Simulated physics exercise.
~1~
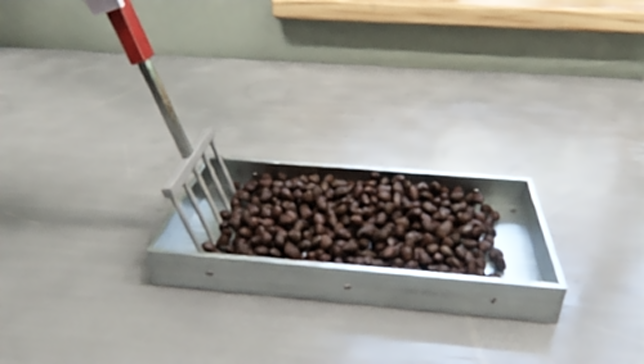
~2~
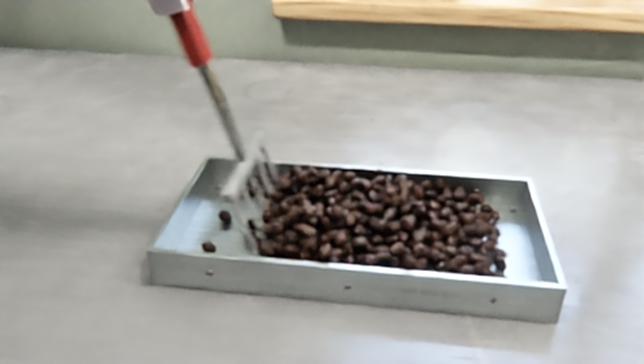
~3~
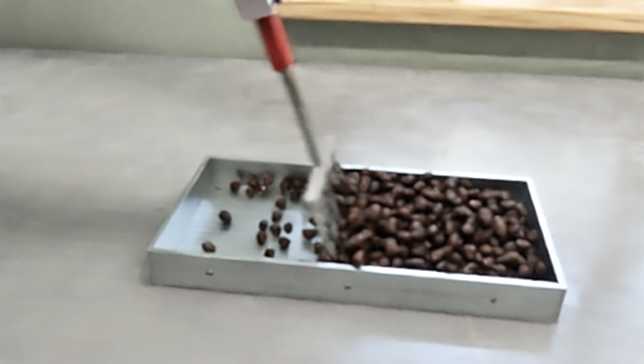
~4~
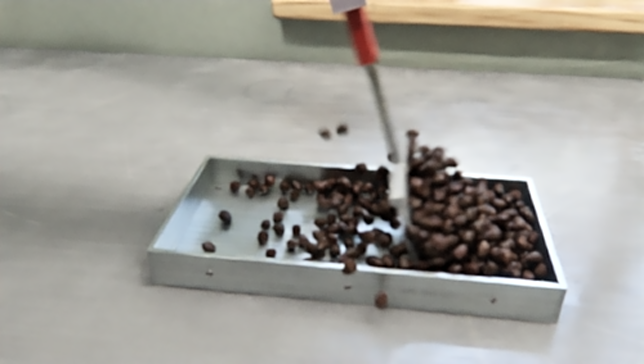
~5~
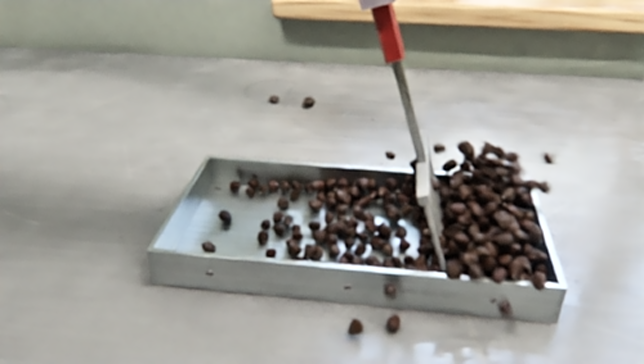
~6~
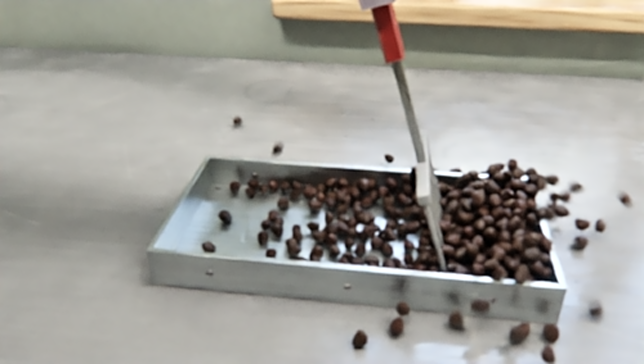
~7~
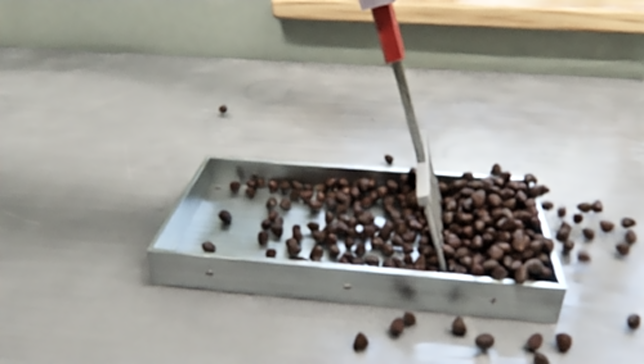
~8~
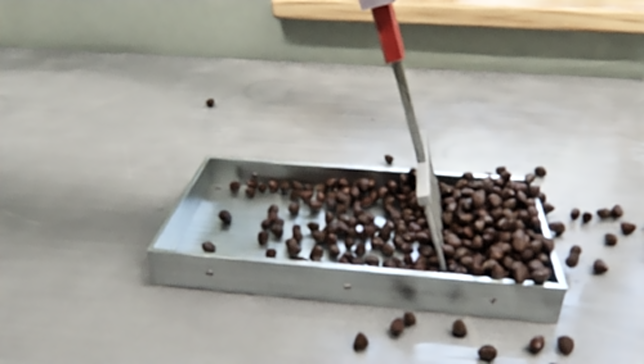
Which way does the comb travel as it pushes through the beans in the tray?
The comb travels to the right, pushing beans ahead of it toward the right end of the tray.
